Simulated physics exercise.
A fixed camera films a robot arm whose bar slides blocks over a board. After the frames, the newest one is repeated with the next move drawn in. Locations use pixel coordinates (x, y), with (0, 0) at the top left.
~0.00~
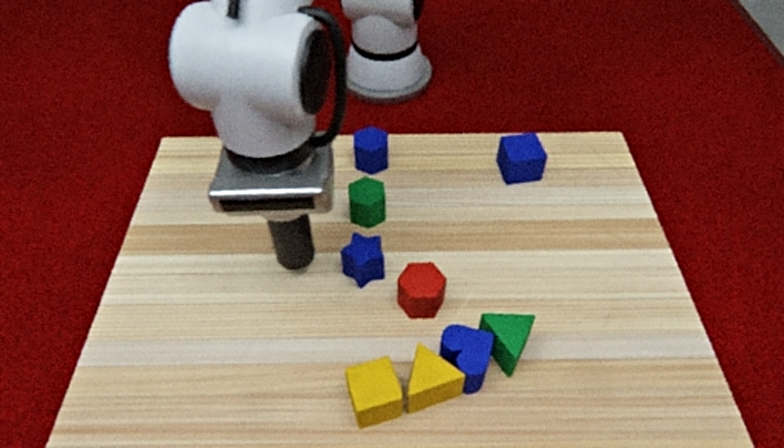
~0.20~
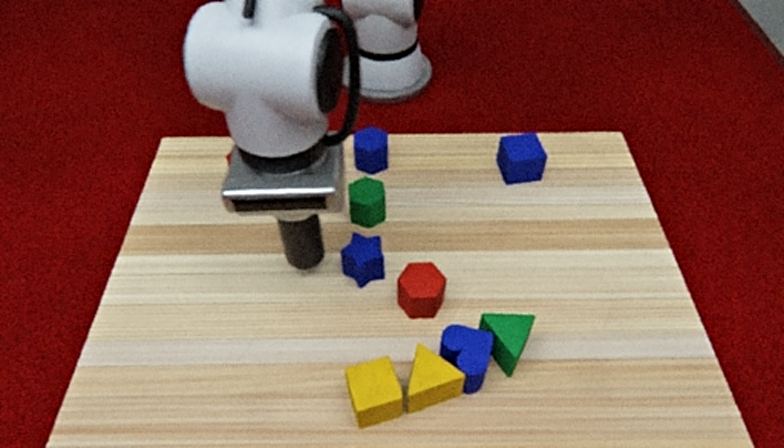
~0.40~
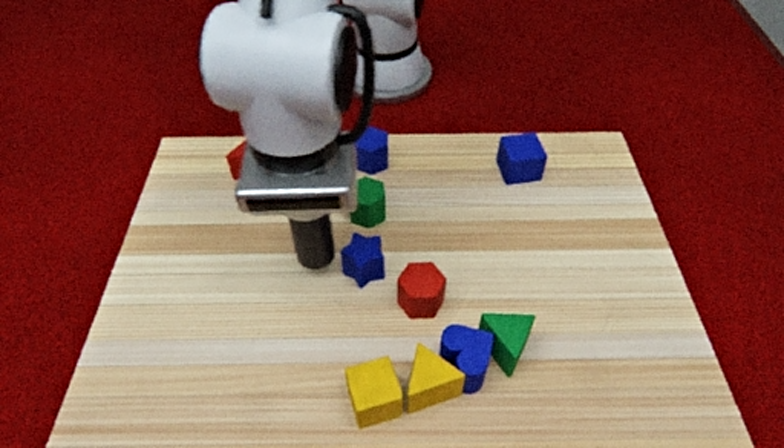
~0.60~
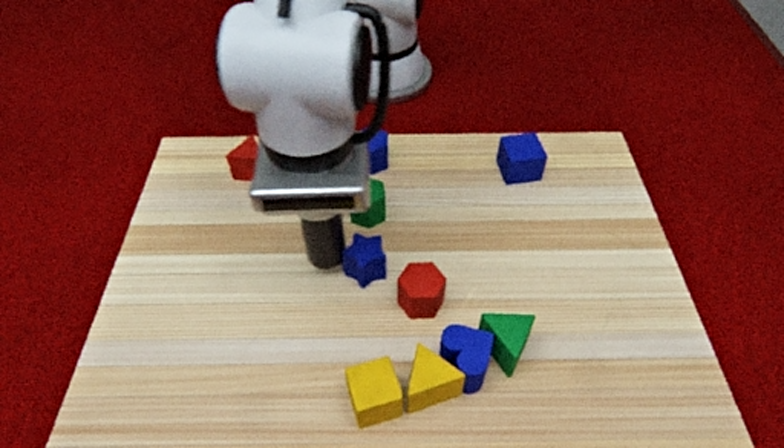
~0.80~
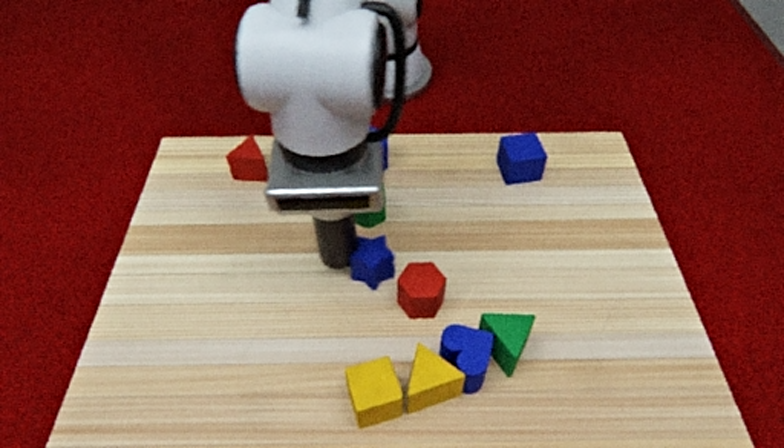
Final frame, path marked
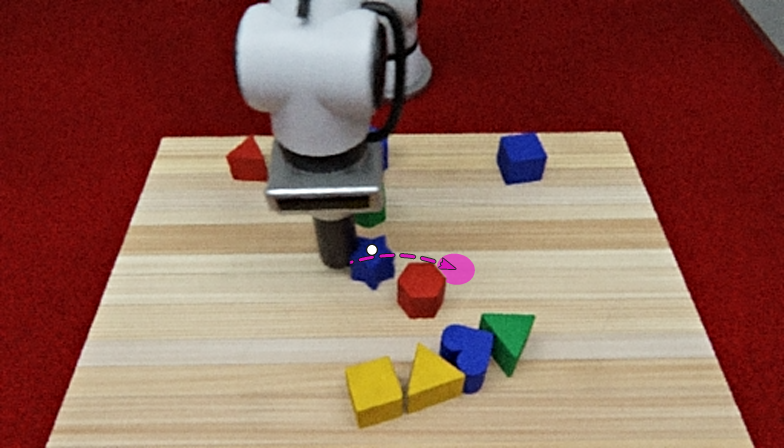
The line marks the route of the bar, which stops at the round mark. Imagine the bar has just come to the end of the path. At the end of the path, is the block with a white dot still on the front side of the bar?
Short answer: Yes.
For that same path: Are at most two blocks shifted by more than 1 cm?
The answer is yes.
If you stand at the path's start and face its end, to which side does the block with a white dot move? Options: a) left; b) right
That would be b.
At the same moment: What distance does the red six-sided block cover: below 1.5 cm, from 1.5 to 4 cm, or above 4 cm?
It gets moved 1.5 to 4 cm.
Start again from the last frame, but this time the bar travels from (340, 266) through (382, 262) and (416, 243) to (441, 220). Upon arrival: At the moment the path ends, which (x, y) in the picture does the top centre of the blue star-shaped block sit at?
I'd say the blue star-shaped block ends with its top centre at (437, 248).
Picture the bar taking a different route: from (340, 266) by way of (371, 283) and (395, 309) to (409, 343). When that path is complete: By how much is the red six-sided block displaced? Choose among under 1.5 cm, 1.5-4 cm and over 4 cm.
Ends over 4 cm away.
The drawn path runs from (340, 266) via (379, 256) and (418, 257), ending at (456, 269); the dot is on the blue star-shaped block.
The first path, step by step. One third of the way, bar (380, 244); blue star-shaped block (409, 250), turned 25° clockwise.
Two thirds of the way, bar (420, 246); blue star-shaped block (449, 255), turned 35° clockwise; red six-sided block (442, 290), turned 55° clockwise.
At the end, bar (457, 257); green six-sided block not moved; blue star-shaped block (485, 268), turned 35° clockwise; red six-sided block (449, 295), turned 80° clockwise.
